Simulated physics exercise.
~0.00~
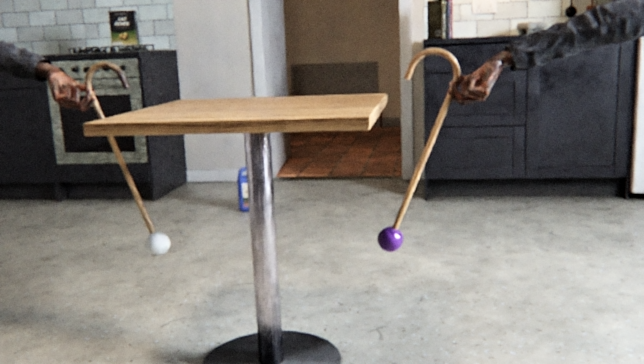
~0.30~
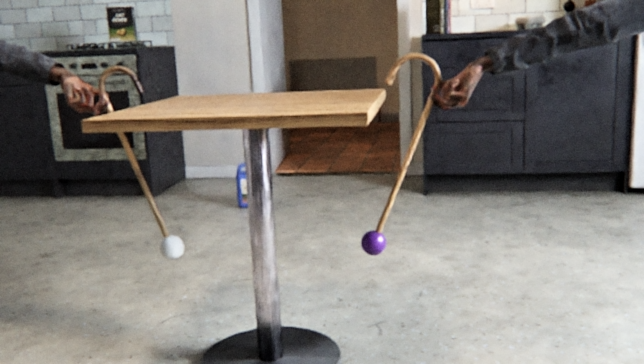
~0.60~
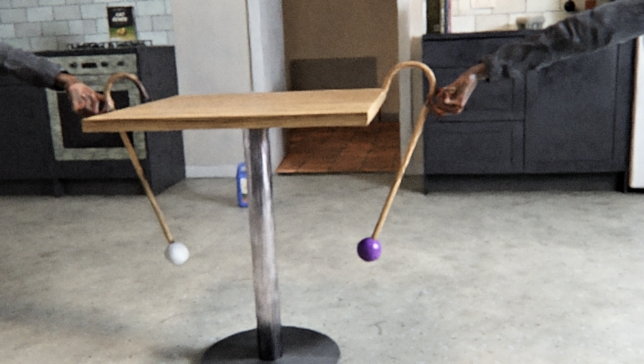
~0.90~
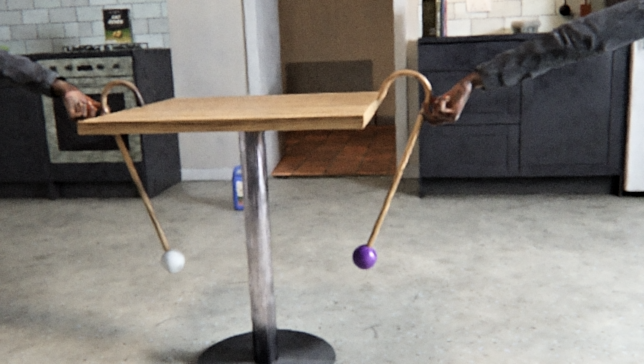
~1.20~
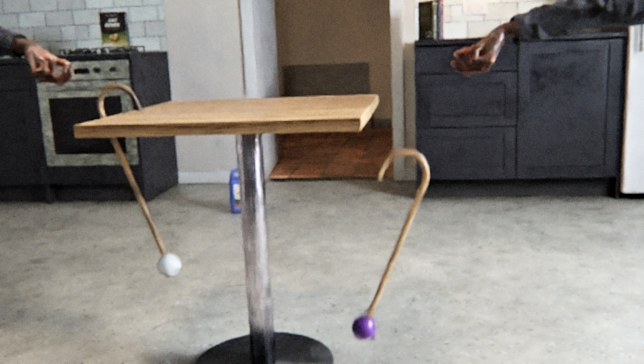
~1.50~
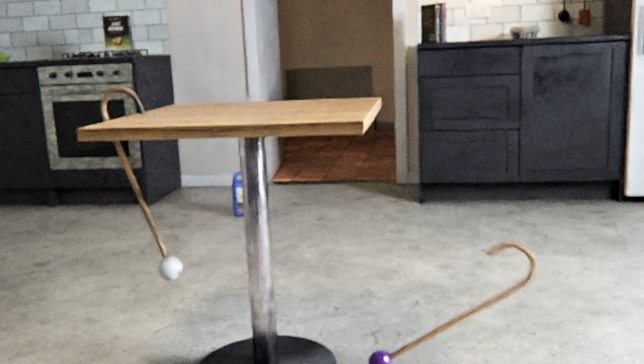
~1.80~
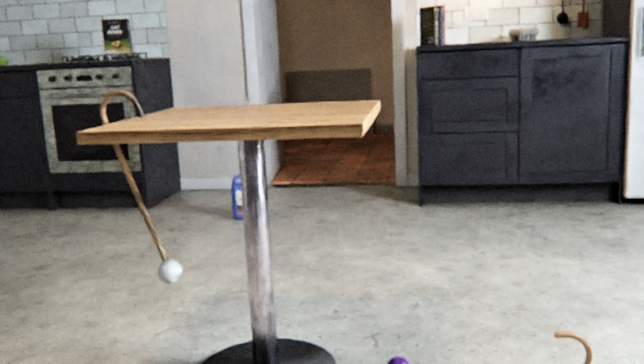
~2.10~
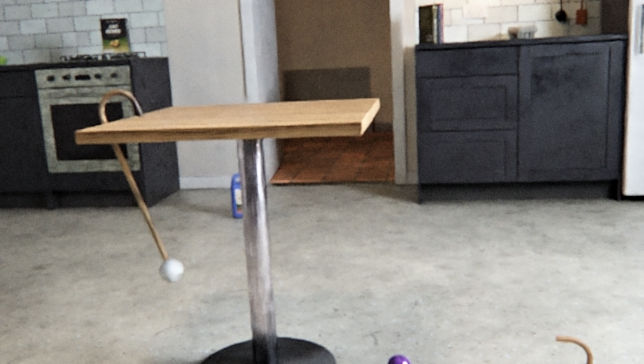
Two hands hooked a pair of cane-like sticks, one tipped with a white ball and one with a purple ball, over opposite ends of a wooden table, then let go; the white one stayed hanging on the left while the purple one fell to the floor.
